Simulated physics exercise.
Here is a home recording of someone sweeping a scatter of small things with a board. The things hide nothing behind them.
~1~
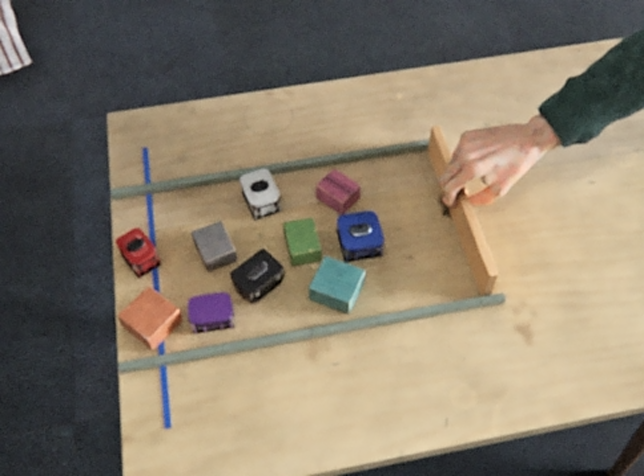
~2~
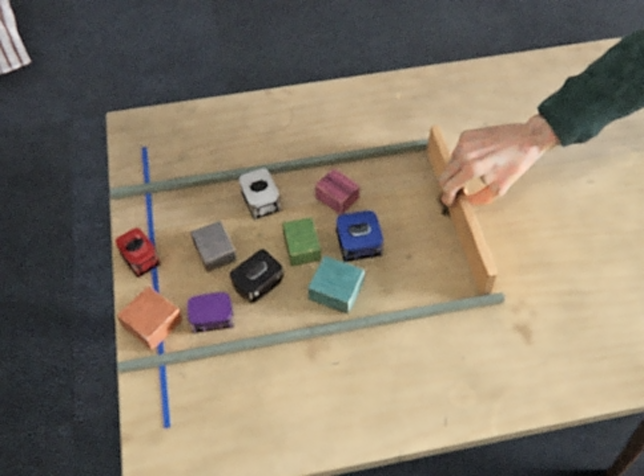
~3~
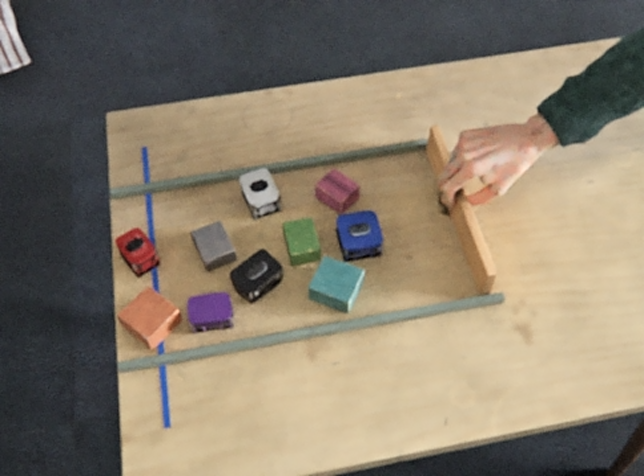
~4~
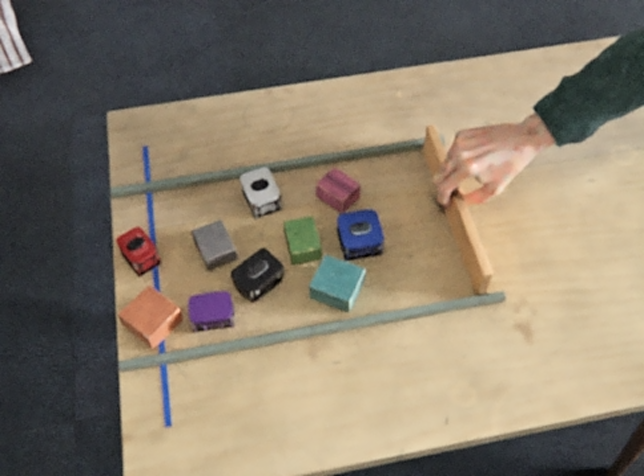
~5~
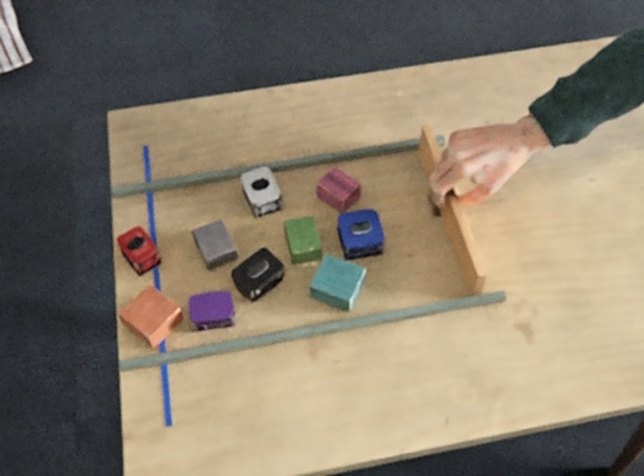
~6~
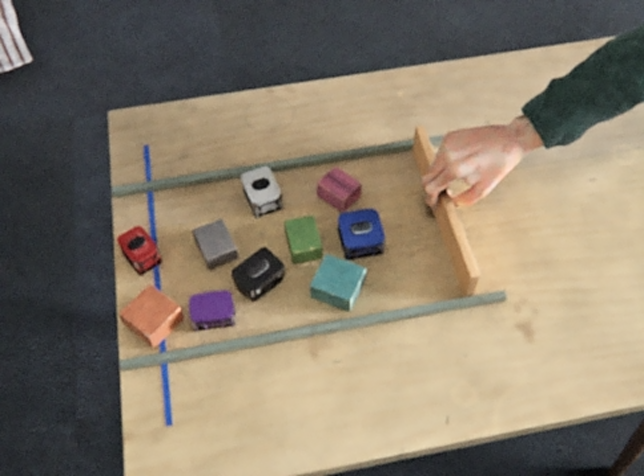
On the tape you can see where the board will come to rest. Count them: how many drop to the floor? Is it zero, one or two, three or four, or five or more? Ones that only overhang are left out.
Five or more spill over.
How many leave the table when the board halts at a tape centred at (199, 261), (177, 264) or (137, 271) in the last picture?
Counts per try, in order: 3 / 4 / 7.
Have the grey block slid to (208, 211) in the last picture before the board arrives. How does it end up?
Here the grey block goes off.
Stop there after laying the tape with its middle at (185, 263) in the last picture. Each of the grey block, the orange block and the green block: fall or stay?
Grey block goes off, orange block goes off, green block stays put.
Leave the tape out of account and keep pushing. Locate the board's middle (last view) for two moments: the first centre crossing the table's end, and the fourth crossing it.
In pixels, around (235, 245) followed by around (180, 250).
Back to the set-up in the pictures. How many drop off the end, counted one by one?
Count of fallen: 7.
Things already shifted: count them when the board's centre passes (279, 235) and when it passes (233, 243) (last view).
I get 8 at the one place and 10 at the other.
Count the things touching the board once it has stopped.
It is in contact with 3.
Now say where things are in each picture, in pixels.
The first frame shows red case (138, 252); orange block (151, 318); purple case (211, 313); board (460, 207); tape (155, 270).
The second frame shows orange block (150, 318); board (459, 207).
The third frame shows purple case (211, 313); white case (260, 194).
The fourth frame shows red case (139, 251); black case (258, 276).
The fifth frame shows orange block (152, 316); green block (303, 240).
The sixth frame shows red case (140, 250); orange block (152, 316); purple case (213, 311); board (443, 208); tape (156, 268).
A little later, none off yet; red case at rest near (140, 250); orange block at rest near (152, 316); purple case at rest near (213, 311).
Next, none off yet; red case at rest near (140, 250); orange block at rest near (152, 316); purple case shifted a little near (204, 321).
Later still, one off so far; red case dropping near (99, 322); orange block shifted about its own width near (109, 313); purple case shifted well along near (148, 341).
When it is over, the number that fall off is five or more; down, green block, white case, black case, grey block, purple case, orange block and red case.
